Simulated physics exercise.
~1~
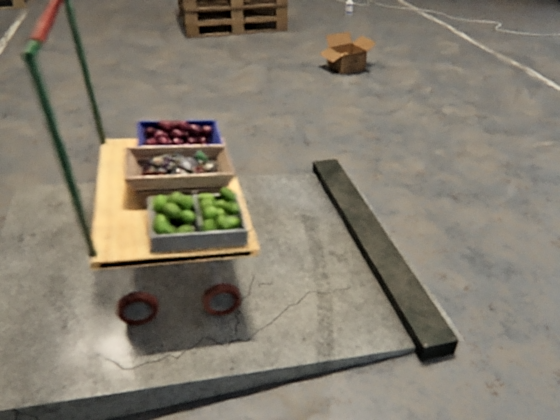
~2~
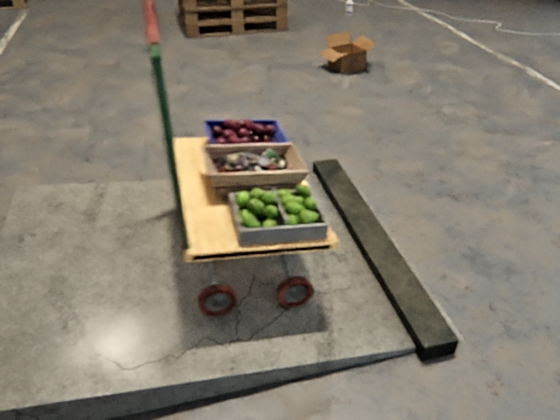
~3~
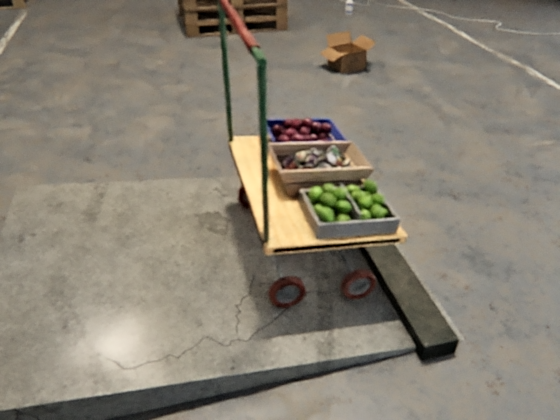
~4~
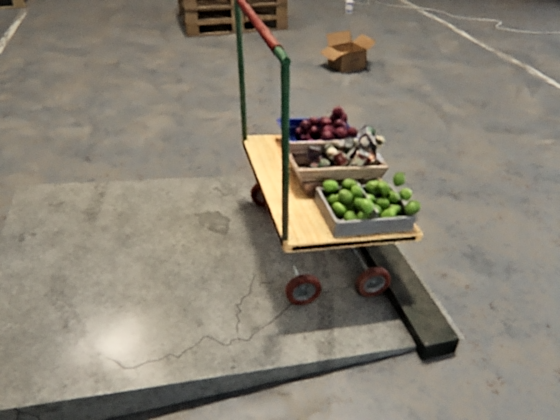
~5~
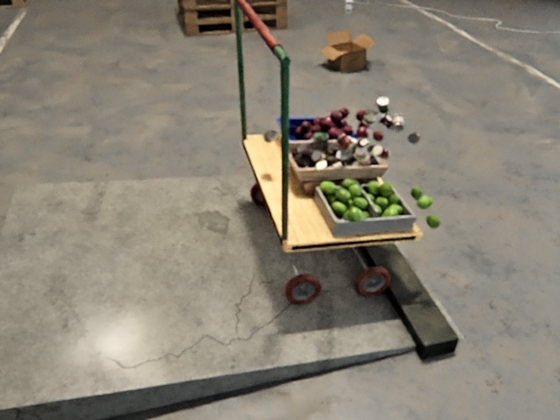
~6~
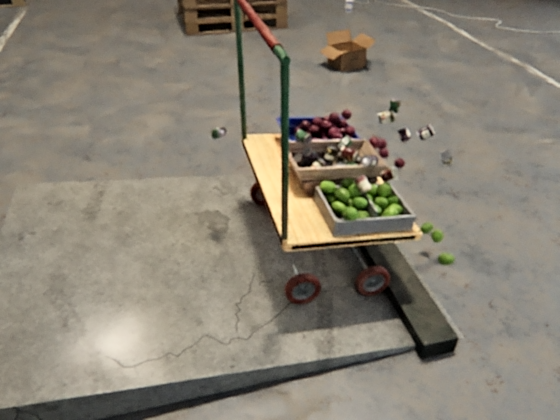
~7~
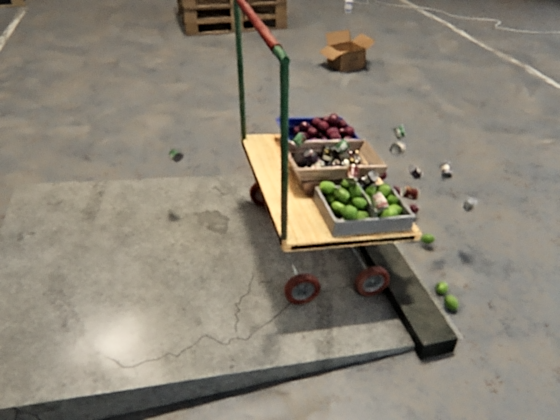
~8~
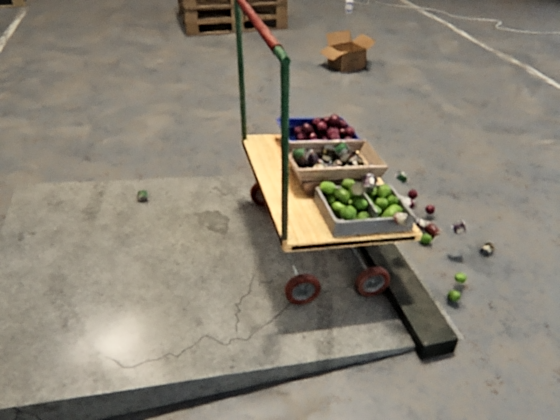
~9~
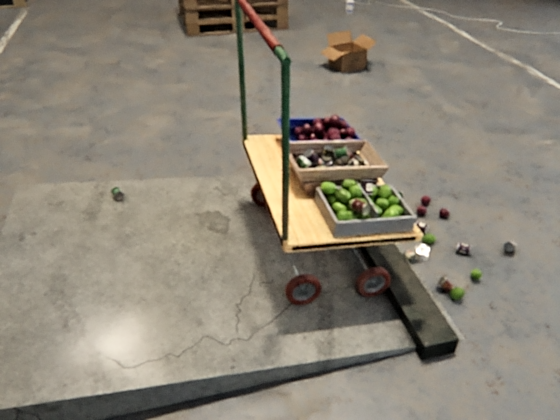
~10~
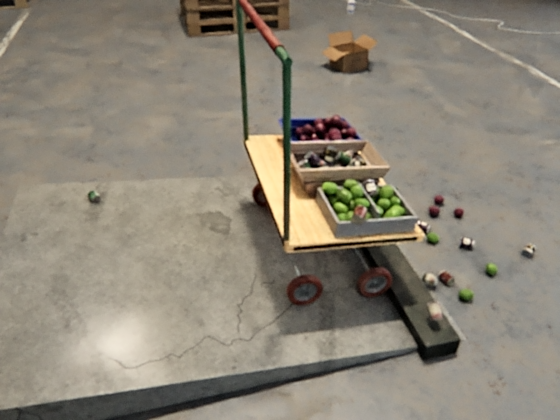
We see a trolley carrying containers of red onions, small tins and green fruit roll right down a ramp and stop at a dark raised sill, whereupon some pieces fly out and scatter on the floor, one tin landing on the ramp behind, while most stay in their containers.
